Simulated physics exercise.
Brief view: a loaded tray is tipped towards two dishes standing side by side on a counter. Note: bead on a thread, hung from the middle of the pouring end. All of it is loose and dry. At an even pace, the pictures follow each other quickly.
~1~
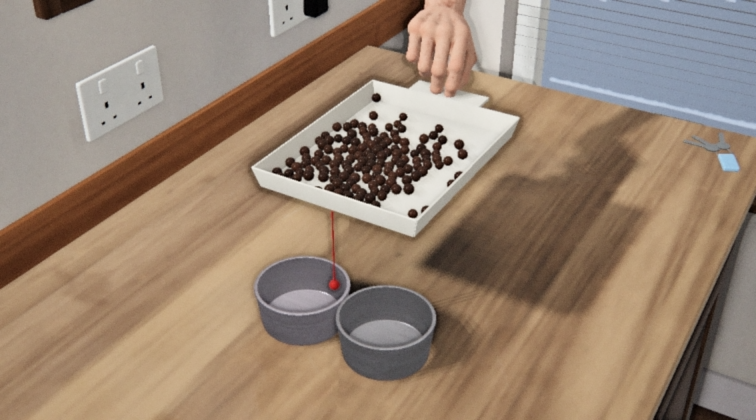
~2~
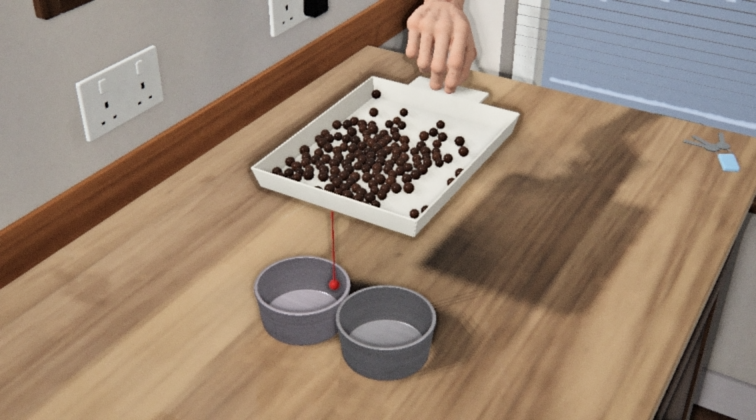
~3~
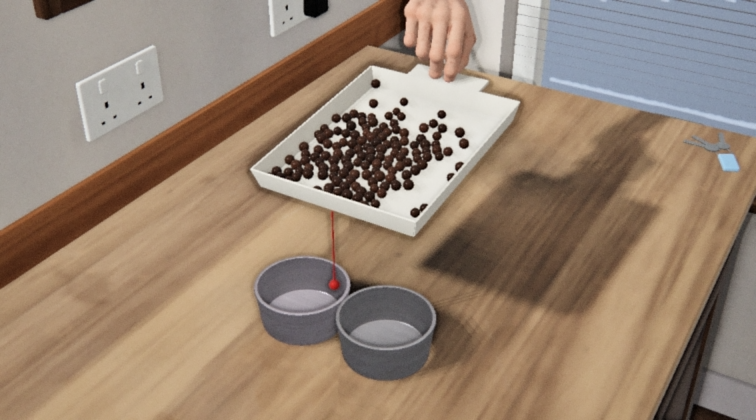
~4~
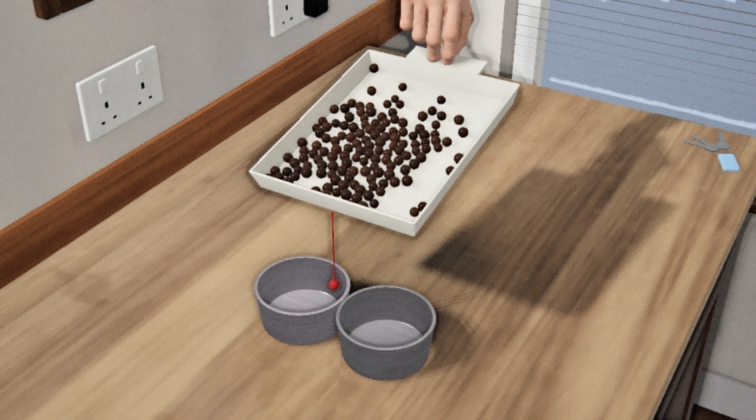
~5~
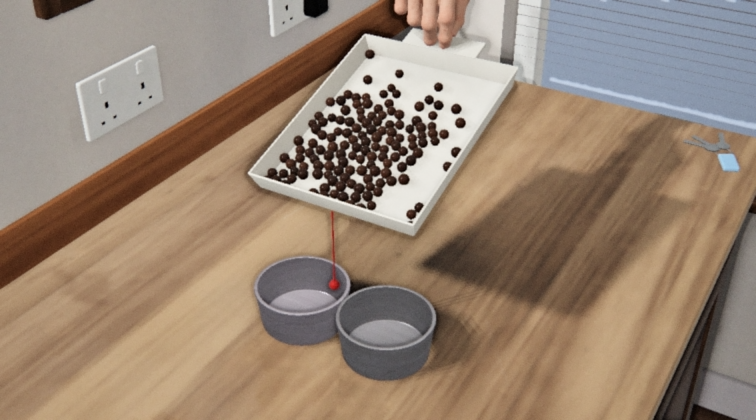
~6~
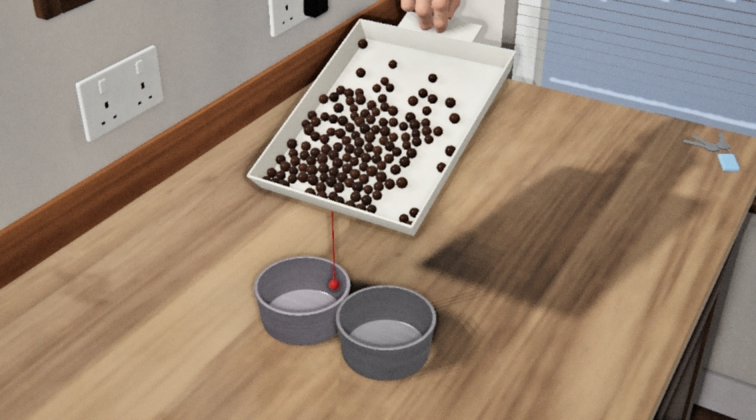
White tray of dark brown balls tilting steadily above two grey dishes as a hand raises its far end, balls starting to shift.
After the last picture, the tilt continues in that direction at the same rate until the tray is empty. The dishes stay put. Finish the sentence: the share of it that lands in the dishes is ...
... below one half.
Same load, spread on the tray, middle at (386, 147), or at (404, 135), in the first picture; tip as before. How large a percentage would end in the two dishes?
You'd get about 0 per cent first and about 10 per cent second.
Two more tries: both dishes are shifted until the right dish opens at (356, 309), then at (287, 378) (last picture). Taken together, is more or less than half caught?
Together the dishes get less than a half first, then less than a half.
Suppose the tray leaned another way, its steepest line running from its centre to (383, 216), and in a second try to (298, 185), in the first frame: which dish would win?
One gives the rightmost dish and two gives the leftmost dish.
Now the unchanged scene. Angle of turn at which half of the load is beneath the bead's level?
My estimate is some 95 degrees.
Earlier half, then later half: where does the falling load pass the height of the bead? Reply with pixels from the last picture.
Close to (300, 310), then close to (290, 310).
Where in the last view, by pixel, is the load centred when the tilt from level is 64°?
Somewhere around pixel (327, 188) in the last picture.
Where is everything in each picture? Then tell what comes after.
In the first frame, corners of the pouring end at (260, 167) and (414, 216), level; middle of the load at (371, 159), chocolate balls; left dish at (276, 324); right dish at (361, 358); bead on its thread at (335, 285).
In the second frame, corners of the pouring end at (259, 167) and (414, 216), level; middle of the load at (371, 157).
In the third frame, corners of the pouring end at (259, 168) and (413, 217), tipped barely, level across its low end; middle of the load at (371, 152).
In the fourth frame, corners of the pouring end at (257, 169) and (412, 218), tipped a little, level across its low end; middle of the load at (369, 146).
In the fifth frame, corners of the pouring end at (256, 171) and (410, 219), tipped clearly, level across its low end; middle of the load at (366, 142), about a quarter on the move.
In the sixth frame, corners of the pouring end at (255, 173) and (409, 221), tipped clearly, level across its low end; middle of the load at (359, 143), nearly all on the move; left dish at (276, 324); right dish at (361, 358).
Soon after the last picture, tray tipped steeply; nearly all on the tray; a small part in the air.
A little later, tray tipped past a quarter turn; a small part on the tray; a stray few in the right dish; a stray few in the left dish; about half outside both; about a quarter in the air.
Later still, tray tipped past a quarter turn; a stray few in the right dish; a stray few in the left dish; nearly all outside both.
By the end, tray tipped past a quarter turn; a stray few in the right dish; a stray few in the left dish; nearly all outside both.
